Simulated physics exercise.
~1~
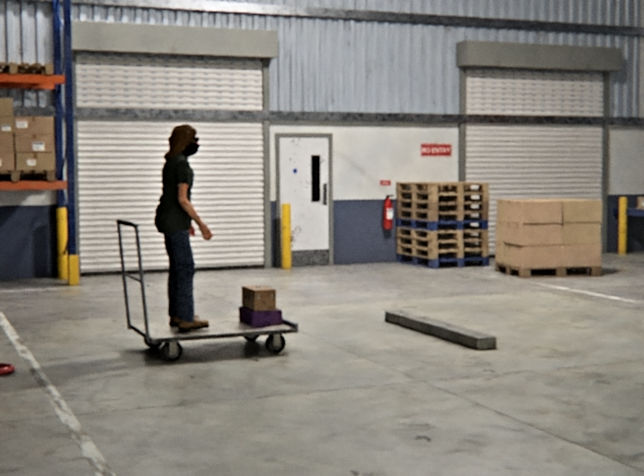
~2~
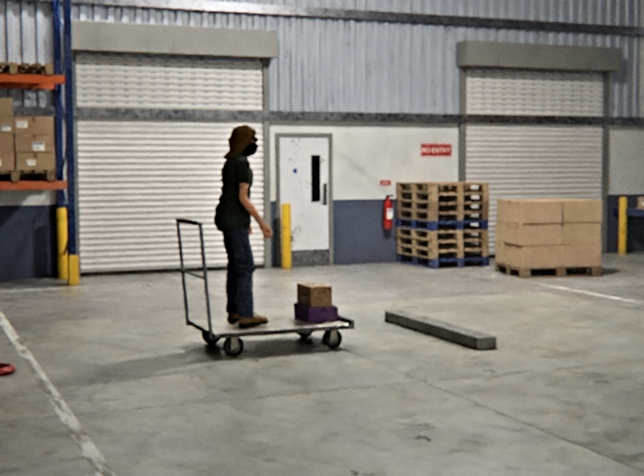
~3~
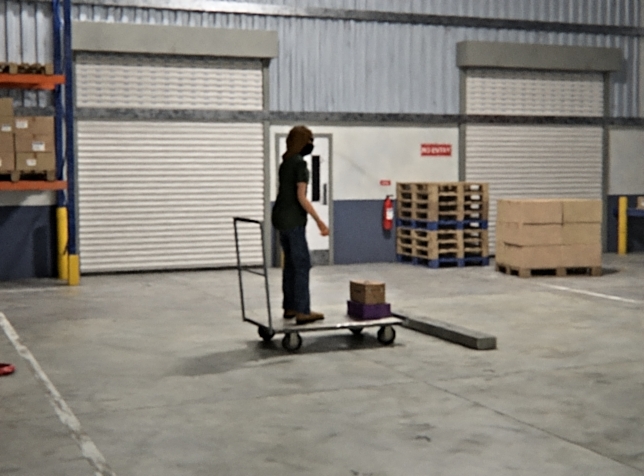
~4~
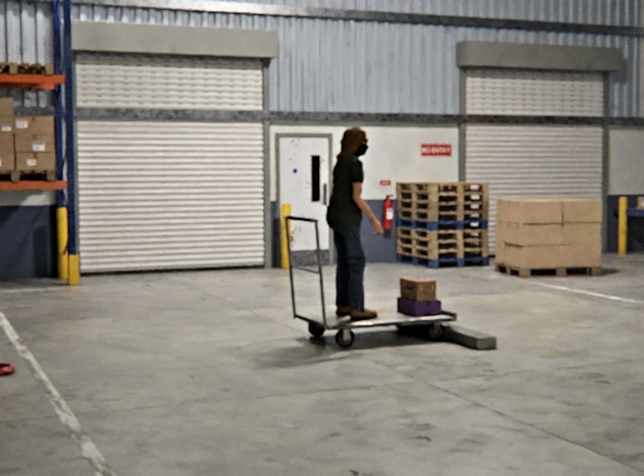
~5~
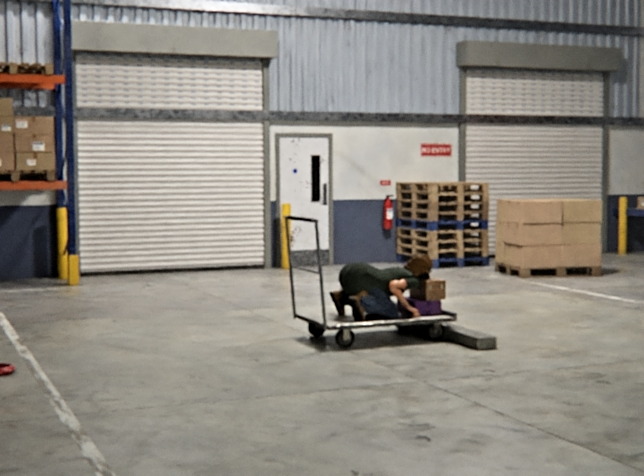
A flat trolley with a tall handle rolls to the right across a warehouse floor, carrying a standing person in dark clothes and a mask. In front of the rider, a small brown box sits on top of a purple carton. The trolley nears a low grey kerb lying on the concrete and stops against it, with the rider still upright. The rider then pitches forward and down onto the deck, ending on hands and knees behind the load. The brown box shifts slightly forward but stays aboard, as does the purple carton beneath it.
